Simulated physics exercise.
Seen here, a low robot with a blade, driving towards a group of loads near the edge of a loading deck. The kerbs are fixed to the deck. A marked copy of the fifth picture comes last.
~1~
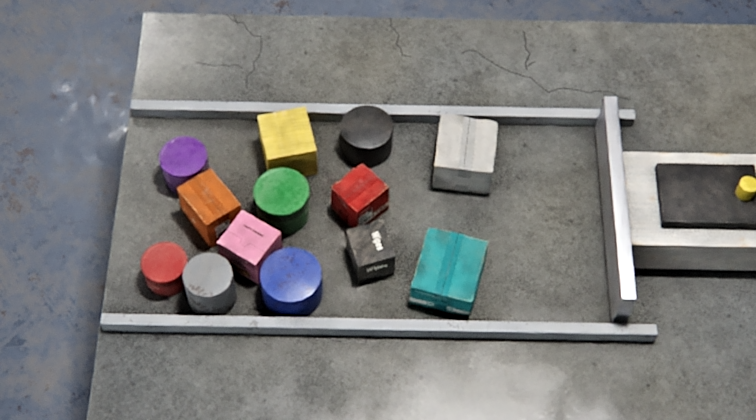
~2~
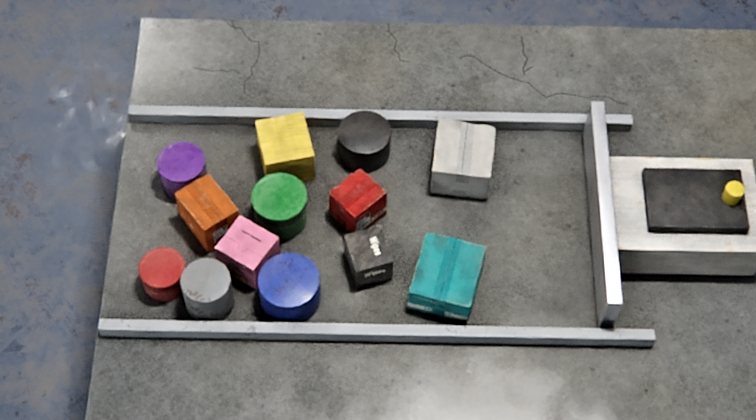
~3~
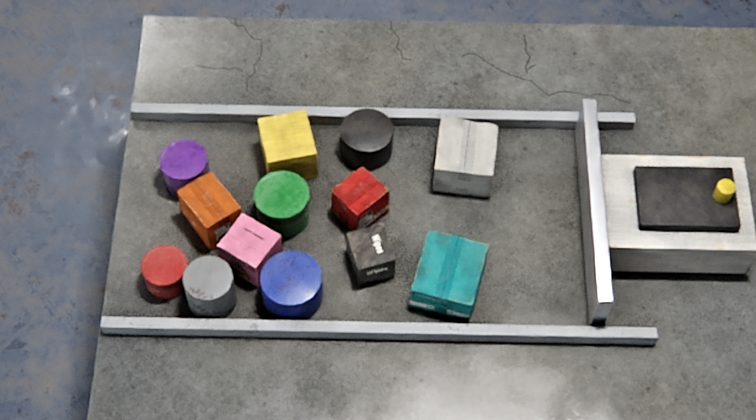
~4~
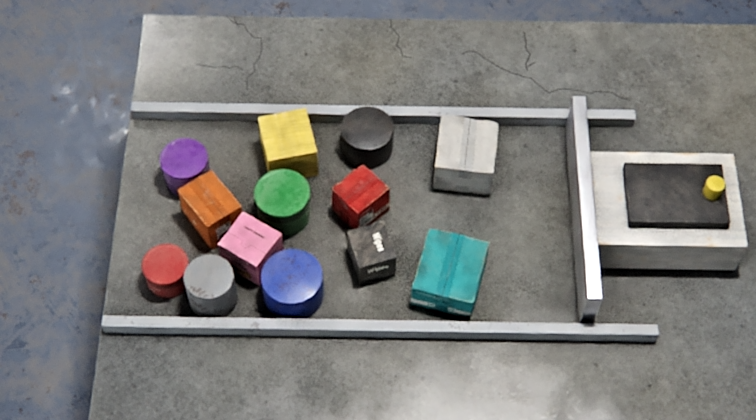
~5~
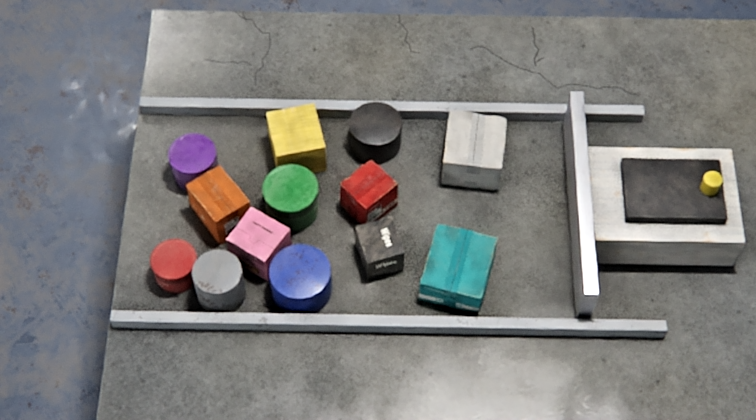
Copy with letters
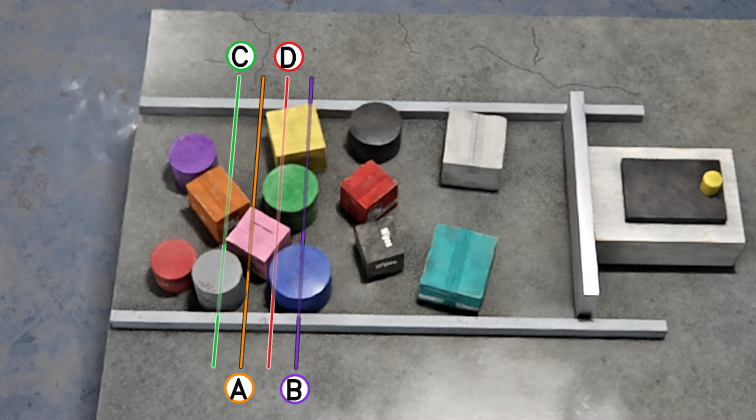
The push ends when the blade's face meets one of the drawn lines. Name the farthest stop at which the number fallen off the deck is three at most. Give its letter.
The farthest such stop is D.
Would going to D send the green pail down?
By then, no.
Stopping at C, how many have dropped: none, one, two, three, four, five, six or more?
By then, six or more.
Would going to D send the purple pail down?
Yes.
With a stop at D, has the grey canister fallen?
By then, no.
On the marked copy, A at (253, 213); B at (304, 214); C at (227, 212); D at (279, 213).
Taking D. A third of the way, robot (554, 188); turquoise box (433, 270); white box (433, 150).
Two thirds of the way, robot (446, 186); red pail (168, 265); purple pail (183, 164).
When it is over, robot (363, 184); purple pail over the edge; red pail over the edge; two fallen.
As for the rest, A drops six; B is within the limit but short; C drops six.
